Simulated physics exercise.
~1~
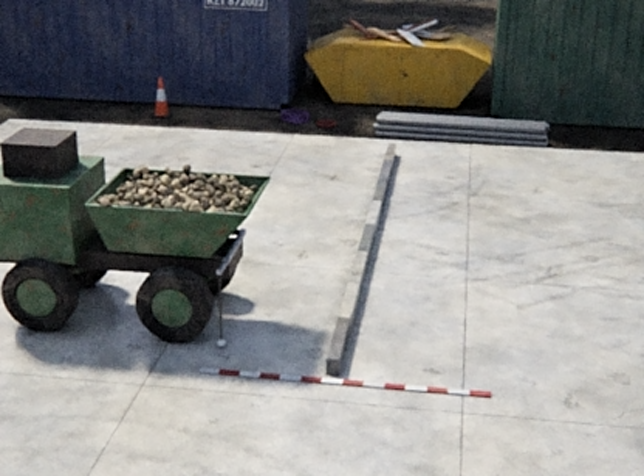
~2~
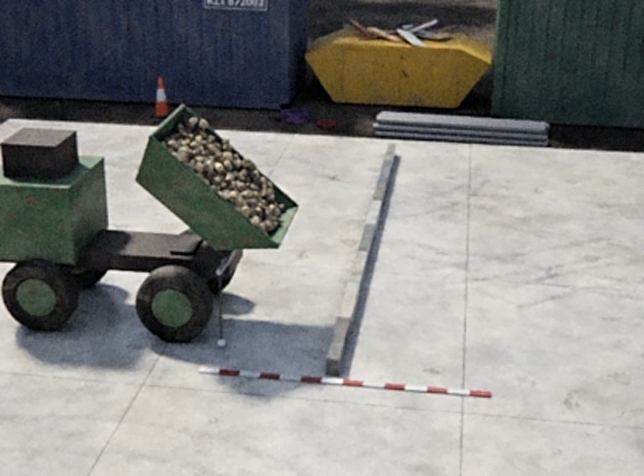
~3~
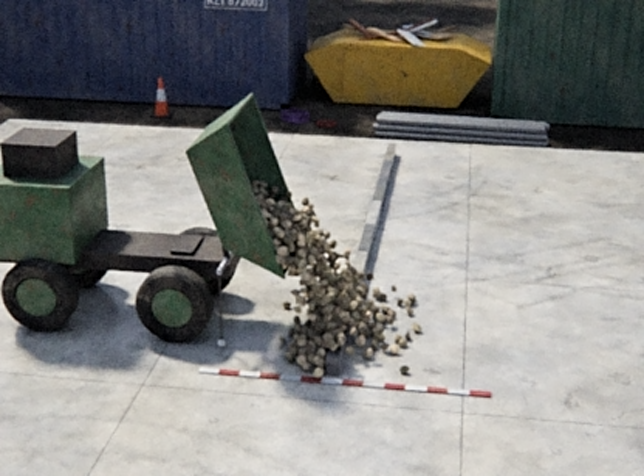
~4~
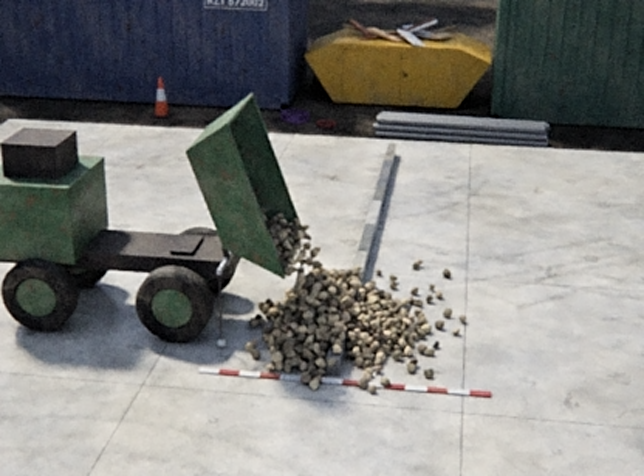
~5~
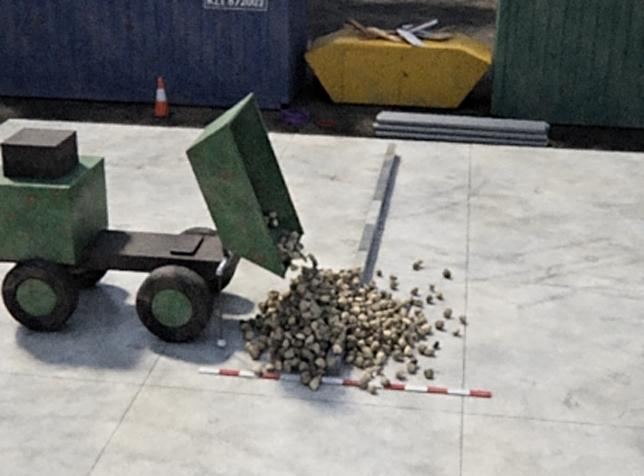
Green dumper tipping its skip and pouring stones onto pale concrete, the heap burying the kerb's near end, a few stones still inside.
